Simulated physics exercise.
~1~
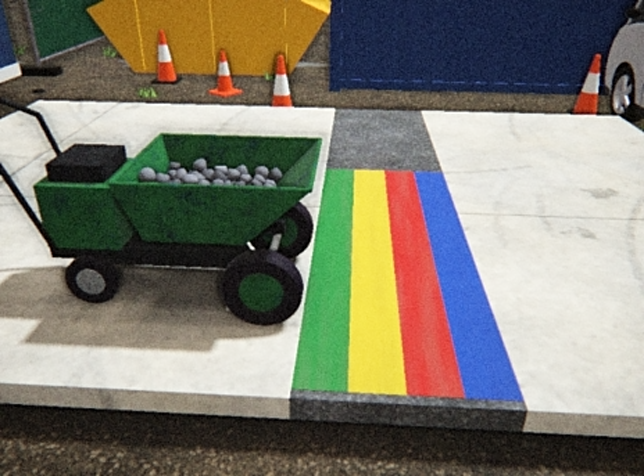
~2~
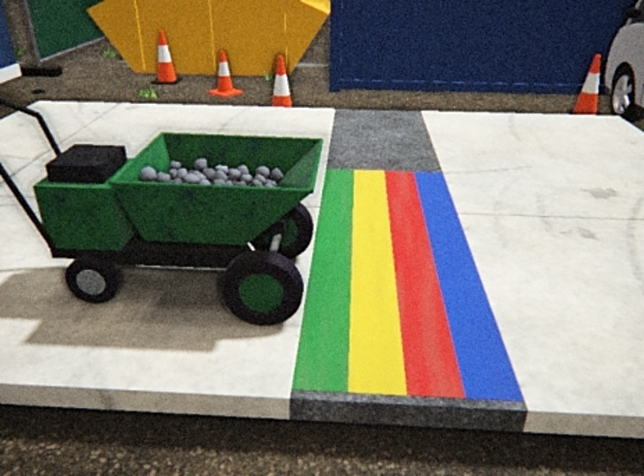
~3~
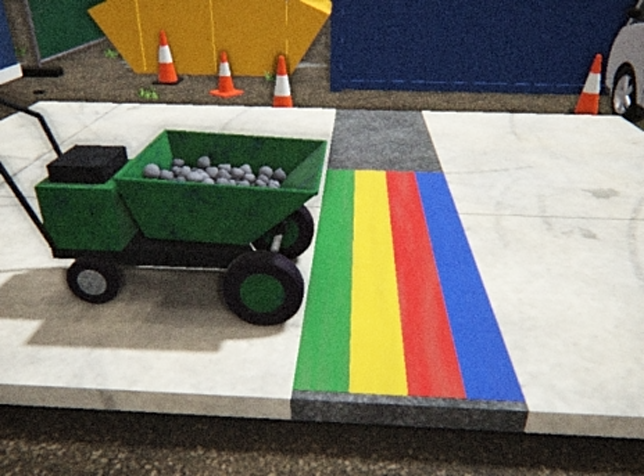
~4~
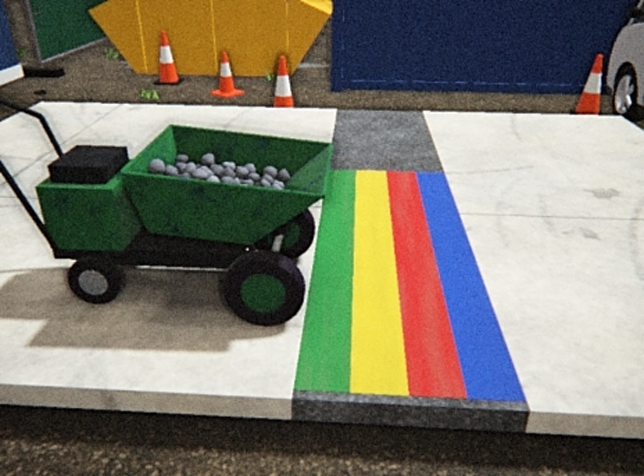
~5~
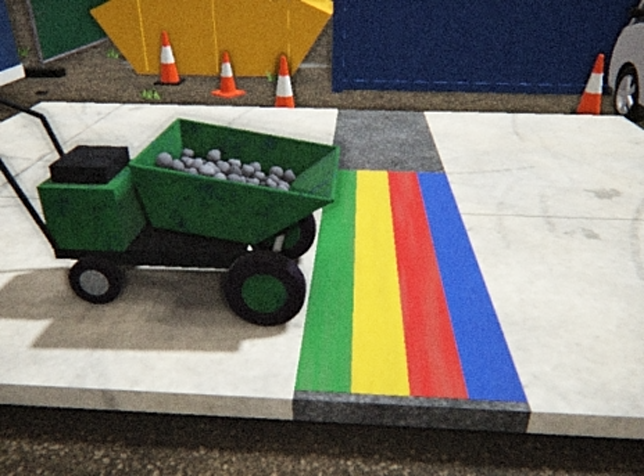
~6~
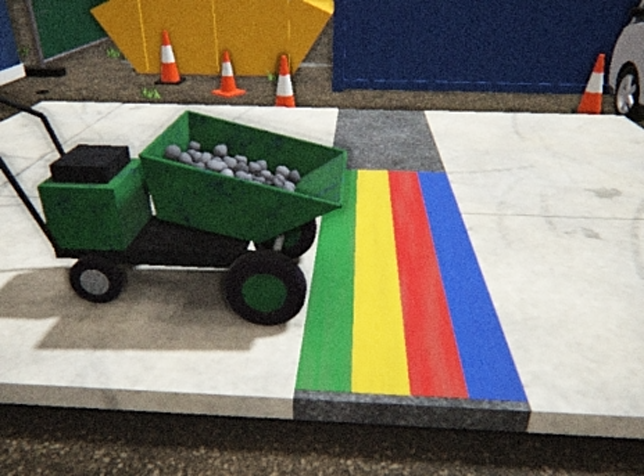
The green skip of a motor barrow, loaded with round grey cobbles, begins level and then tilts gradually forward to the right, its back end rising while the wheels stay in place. The barrow stands at left on a pale slab, beside green, yellow, red and blue strips. The outdoor view looks slightly down from the side, almost still, with orange cones and a blue wall behind.
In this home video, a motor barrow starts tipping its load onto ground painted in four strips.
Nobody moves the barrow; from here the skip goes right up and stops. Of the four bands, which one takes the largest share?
Red.
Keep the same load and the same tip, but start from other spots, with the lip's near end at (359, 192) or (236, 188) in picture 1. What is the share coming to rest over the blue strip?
About 40 and 10 per cent.
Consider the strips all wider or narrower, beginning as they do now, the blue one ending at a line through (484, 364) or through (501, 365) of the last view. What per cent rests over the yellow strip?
The first gives around 0 per cent, the second around 10 per cent.
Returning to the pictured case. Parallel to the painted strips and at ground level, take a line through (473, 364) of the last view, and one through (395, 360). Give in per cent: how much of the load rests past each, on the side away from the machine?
Around 30 per cent for the first, and 90 per cent for the second.
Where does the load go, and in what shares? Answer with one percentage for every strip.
Per cent of the load - green strip: 0, yellow strip: 15, red strip: 45, blue strip: 25.
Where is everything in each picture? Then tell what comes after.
In the first picture, lip of the skip at (310, 191), level; top of the load at (191, 182), round cobbles; green strip at (323, 352); yellow strip at (376, 354); red strip at (429, 357); blue strip at (483, 360).
In the second picture, lip of the skip at (311, 192), level; top of the load at (192, 181).
In the third picture, lip of the skip at (316, 194), tipped barely; top of the load at (181, 184).
In the fourth picture, lip of the skip at (323, 197), tipped barely; top of the load at (196, 185).
In the fifth picture, lip of the skip at (331, 201), tipped a little; top of the load at (202, 181).
In the sixth picture, lip of the skip at (340, 206), tipped a little; top of the load at (199, 170); green strip at (326, 352); yellow strip at (379, 355); red strip at (433, 357); blue strip at (487, 360).
Soon after the last picture, skip tipped well over; all in the skip.
A little later, skip tipped steeply; most in the skip; a small part over the yellow strip; a small part over the red strip.
Later still, skip tipped right over; a small part in the skip; a small part over the yellow strip; about half over the red strip; about a quarter over the blue strip; a small part off the paint.
At rest, skip tipped right over; a small part in the skip; none over the green strip; a small part over the yellow strip; about half over the red strip; about a quarter over the blue strip; a small part off the paint.
